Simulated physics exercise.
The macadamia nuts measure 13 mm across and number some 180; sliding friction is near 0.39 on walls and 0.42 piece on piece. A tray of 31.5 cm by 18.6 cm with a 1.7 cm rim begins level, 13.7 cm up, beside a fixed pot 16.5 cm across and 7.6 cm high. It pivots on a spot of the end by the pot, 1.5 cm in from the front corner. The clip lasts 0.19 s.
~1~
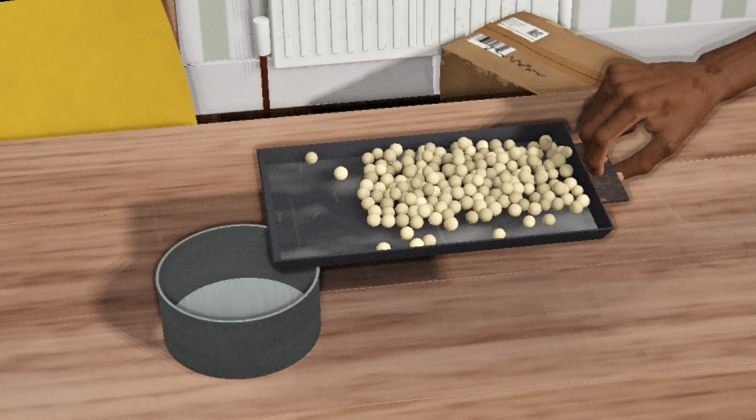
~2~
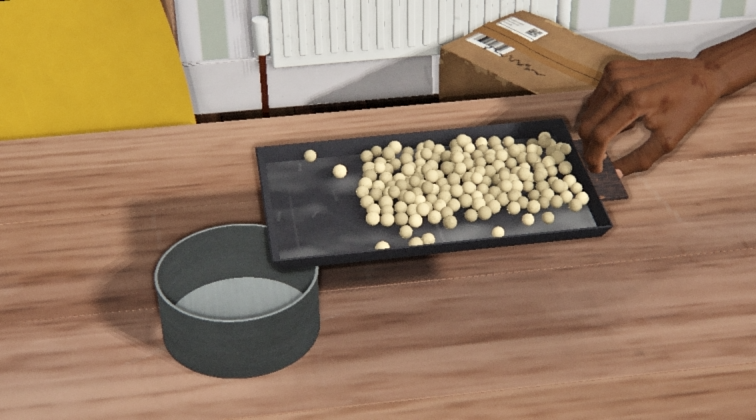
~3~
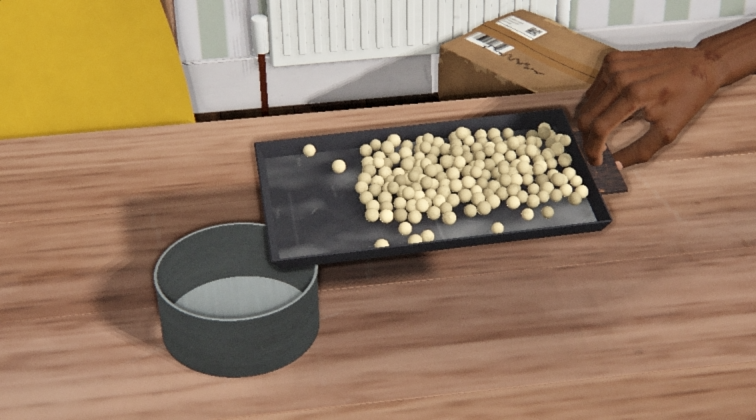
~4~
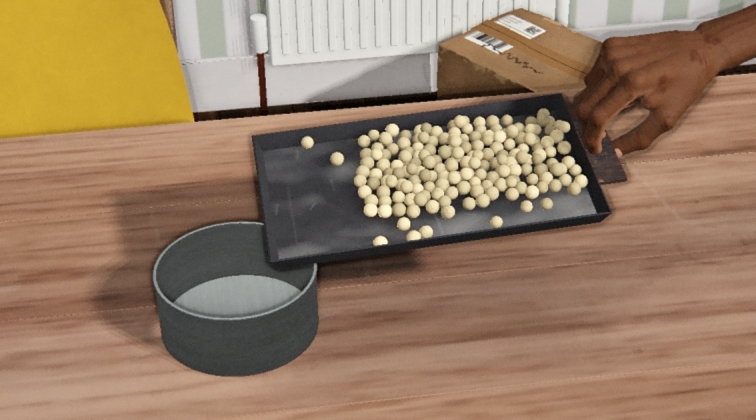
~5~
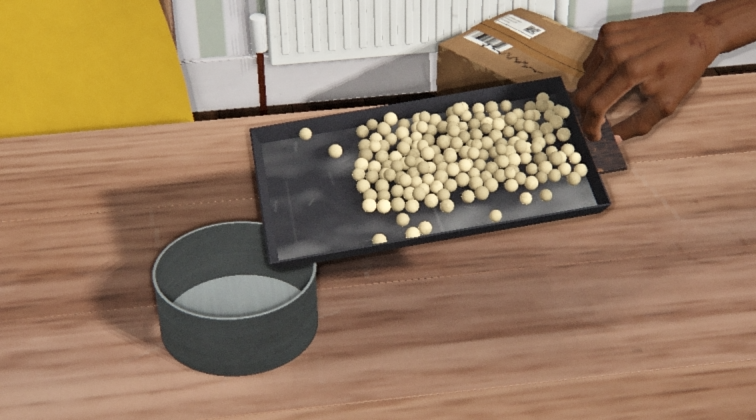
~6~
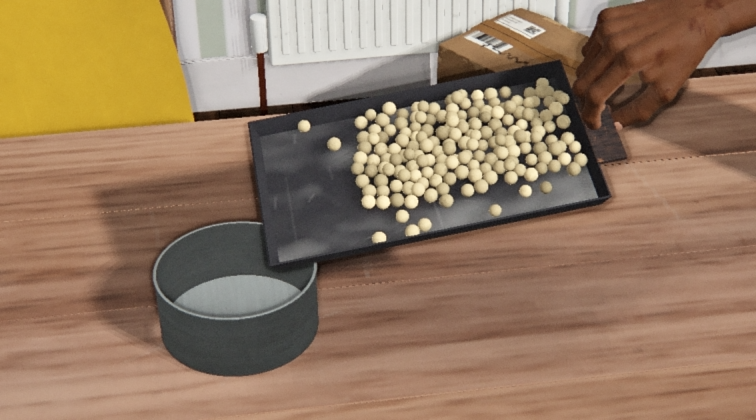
A hand slowly tilts a dark tray of pale round nuts beside a round pot.
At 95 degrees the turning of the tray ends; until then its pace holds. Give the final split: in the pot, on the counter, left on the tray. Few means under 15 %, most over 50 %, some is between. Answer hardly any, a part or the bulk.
In the pot: Hardly any; on the counter: The bulk; left on the tray: Hardly any.
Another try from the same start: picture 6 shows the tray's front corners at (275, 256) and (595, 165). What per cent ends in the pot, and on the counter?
Pot 15, counter 85.
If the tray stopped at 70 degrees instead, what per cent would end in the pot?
Then about 0 per cent.
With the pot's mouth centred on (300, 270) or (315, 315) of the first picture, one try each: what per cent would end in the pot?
About 0 and 40 per cent.
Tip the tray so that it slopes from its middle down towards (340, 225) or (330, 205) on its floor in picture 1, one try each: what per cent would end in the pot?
Some 35 and 65 per cent.
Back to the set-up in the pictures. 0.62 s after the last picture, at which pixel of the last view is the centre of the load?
Around (291, 373).
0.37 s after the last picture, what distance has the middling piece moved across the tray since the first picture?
Some 10 cm.
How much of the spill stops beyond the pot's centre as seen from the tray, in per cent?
Roughly 60 per cent.
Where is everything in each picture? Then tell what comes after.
In the first frame, tray tilt 0 degrees, front corners at (281, 255) and (604, 224); middle of the pieces at (470, 181); pot at (238, 271).
In the second frame, tray tilt 1 degrees, front corners at (280, 255) and (603, 222); middle of the pieces at (469, 178).
In the third frame, tray tilt 3 degrees, front corners at (279, 255) and (602, 217); middle of the pieces at (468, 172).
In the fourth frame, tray tilt 6 degrees, front corners at (278, 255) and (601, 208), lowest corner left front; middle of the pieces at (467, 163).
In the fifth frame, tray tilt 10 degrees, front corners at (277, 256) and (601, 200), lowest corner left front; middle of the pieces at (465, 152).
In the sixth frame, tray tilt 14 degrees, front corners at (277, 257) and (601, 192), lowest corner left front; middle of the pieces at (465, 143); pot at (235, 268).
Then, 0.37 s after the last picture, tilt 53 degrees; the tray holds 95 %, the pot 0 %.
Then, 0.62 s after the last picture, tilt 79 degrees; the tray holds 20 %, the pot 0 %.
Then, 0.98 s after the last picture, tilt 95 degrees; the tray holds 0 %, the pot 0 %.
In the end, pot 0 %, counter 100 %, tray 0 %.
